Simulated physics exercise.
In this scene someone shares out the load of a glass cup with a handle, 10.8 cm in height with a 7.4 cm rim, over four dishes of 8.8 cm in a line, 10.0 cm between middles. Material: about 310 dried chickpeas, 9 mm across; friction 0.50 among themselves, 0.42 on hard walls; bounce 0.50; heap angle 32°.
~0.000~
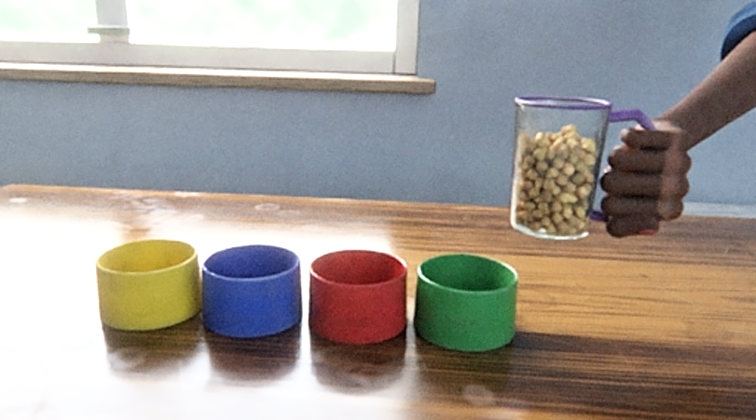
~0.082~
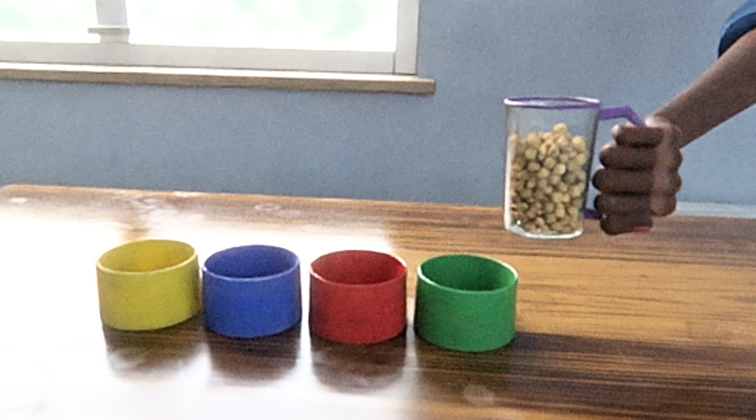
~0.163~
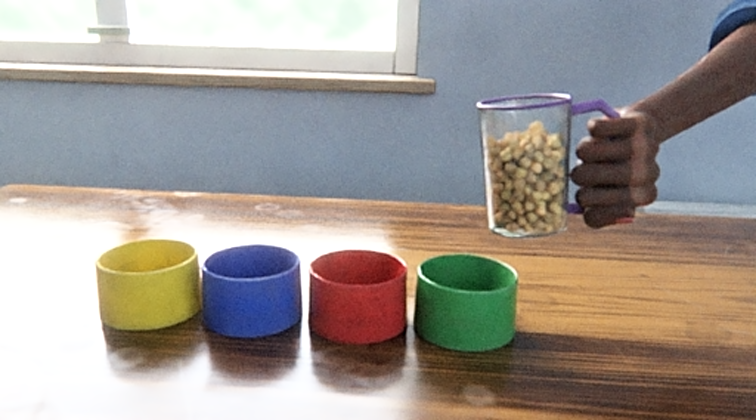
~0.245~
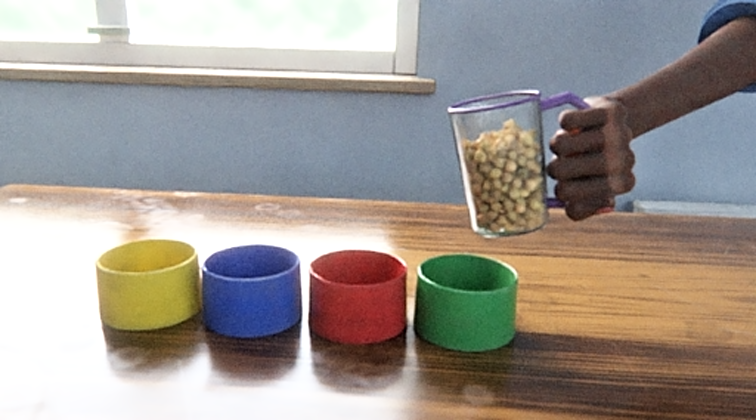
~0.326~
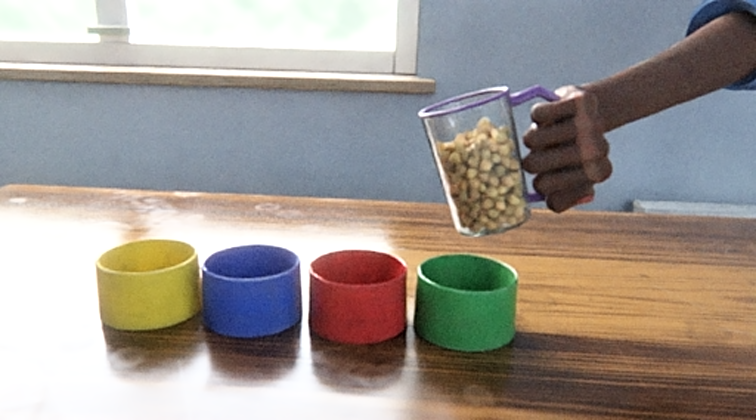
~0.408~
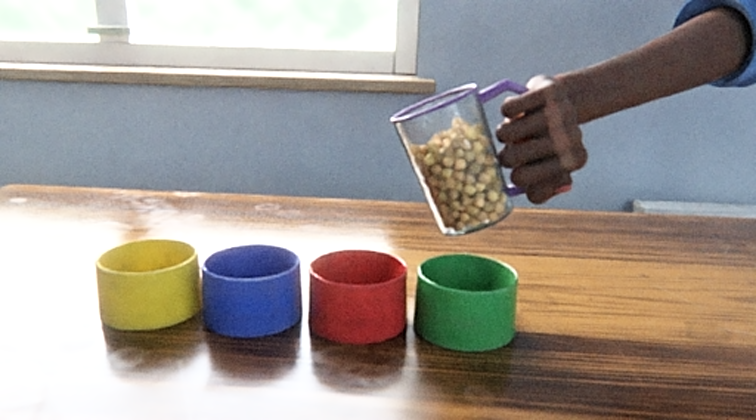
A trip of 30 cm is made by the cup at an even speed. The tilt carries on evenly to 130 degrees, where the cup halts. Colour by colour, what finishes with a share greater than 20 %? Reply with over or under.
Red under, blue under, green under, yellow over, counter under.
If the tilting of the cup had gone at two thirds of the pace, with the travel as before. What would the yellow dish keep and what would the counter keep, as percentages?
Shares: Yellow at 100; counter at 0.
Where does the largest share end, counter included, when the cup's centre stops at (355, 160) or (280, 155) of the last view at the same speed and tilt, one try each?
First try: Blue; second try: Blue.
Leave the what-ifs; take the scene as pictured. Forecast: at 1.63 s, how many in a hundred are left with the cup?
Roughly 85 in a hundred.
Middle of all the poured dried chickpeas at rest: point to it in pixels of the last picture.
Look around (149, 279) in the last picture.
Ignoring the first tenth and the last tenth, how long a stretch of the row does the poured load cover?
5 centimetres.
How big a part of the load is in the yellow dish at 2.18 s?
Around 100 in a hundred by then.
After 1.14 s, tilt 73 degrees; cup holds 100 %.
After 1.63 s, tilt 107 degrees; cup holds 85 %, yellow 15 %.
After 2.18 s, tilt 130 degrees; cup holds 0 %, yellow 100 %.
By 2.5 s all is still; red 0 %, blue 0 %, green 0 %, yellow 100 %, counter 0 %.
